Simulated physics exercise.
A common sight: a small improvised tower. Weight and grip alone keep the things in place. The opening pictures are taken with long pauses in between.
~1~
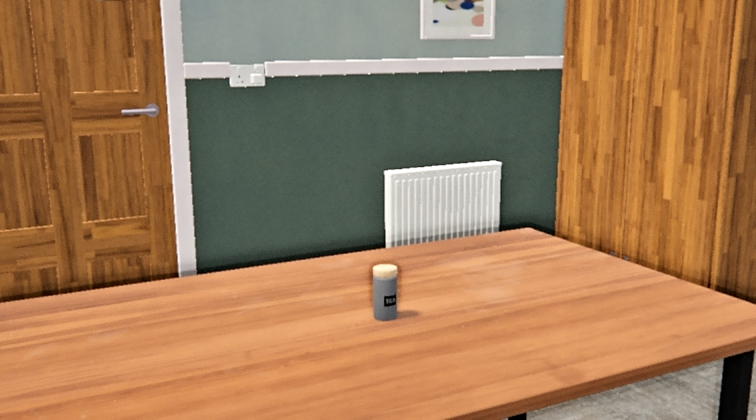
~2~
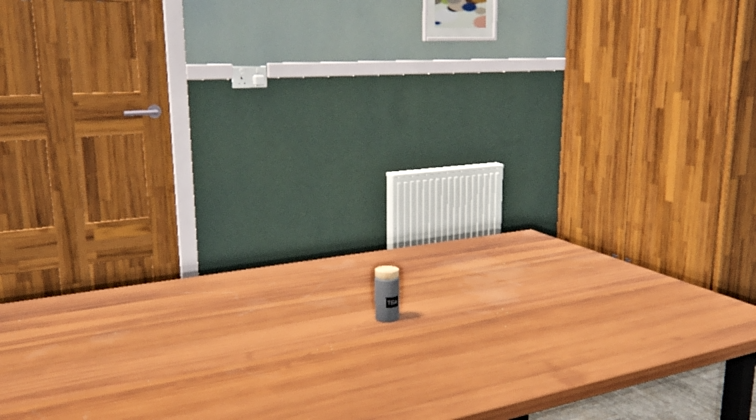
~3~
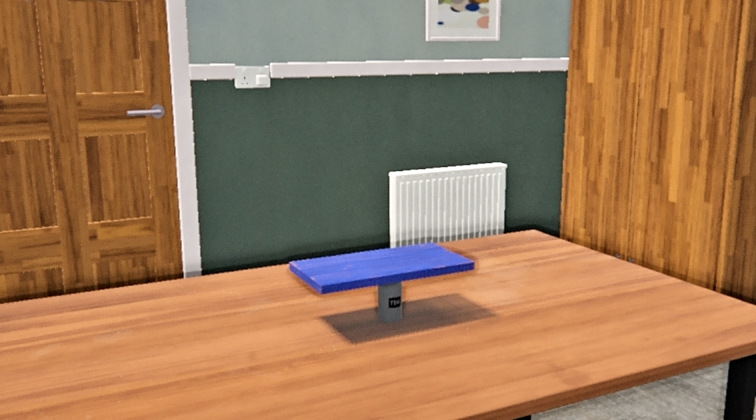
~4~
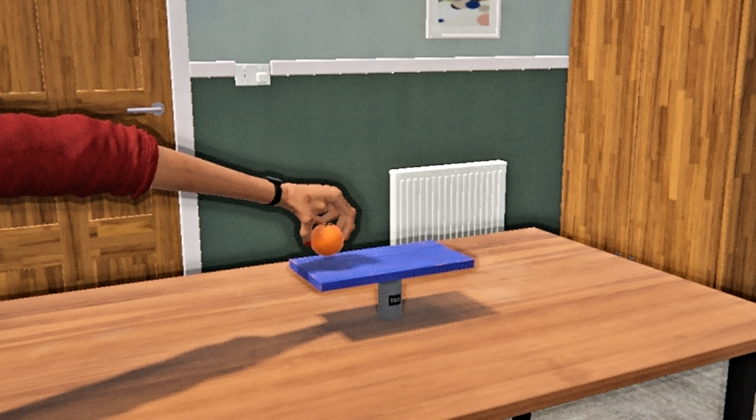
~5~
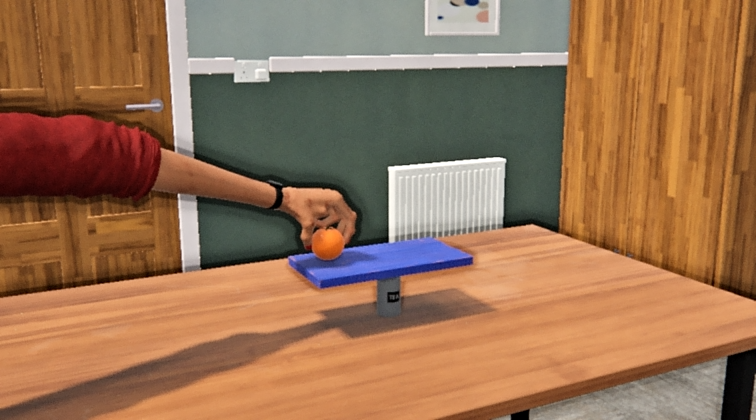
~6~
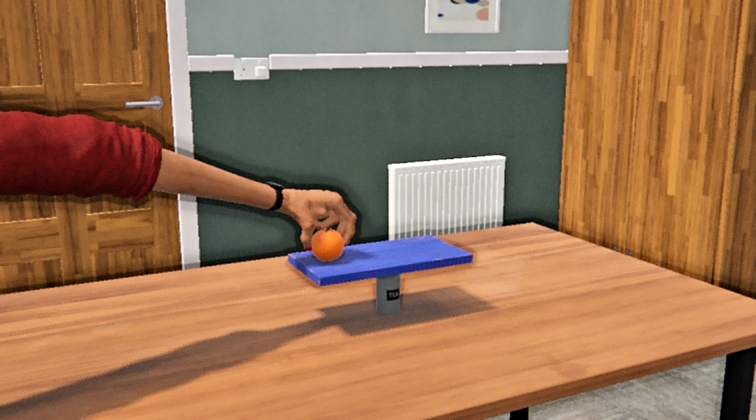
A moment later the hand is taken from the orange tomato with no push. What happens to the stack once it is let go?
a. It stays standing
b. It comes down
Option b: It comes down.
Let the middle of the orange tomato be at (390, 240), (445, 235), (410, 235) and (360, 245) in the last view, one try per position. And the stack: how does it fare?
So it stays steady first, stays steady next, stays steady after that, and tips over last.
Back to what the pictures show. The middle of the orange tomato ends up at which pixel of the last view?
Around (243, 320).
Then, 0.40 s on from there, orange tomato now fallen; blue board turned 35° from how it was put.
Then, 0.60 s on from there, blue board turned 34° from how it was put.
Then, 0.80 s on from there, blue board now fallen.
In the end, fallen, blue board and orange tomato; grey shaker unmoved. At the end, from the last picture's camera, orange tomato near (244, 320). The stack comes apart.
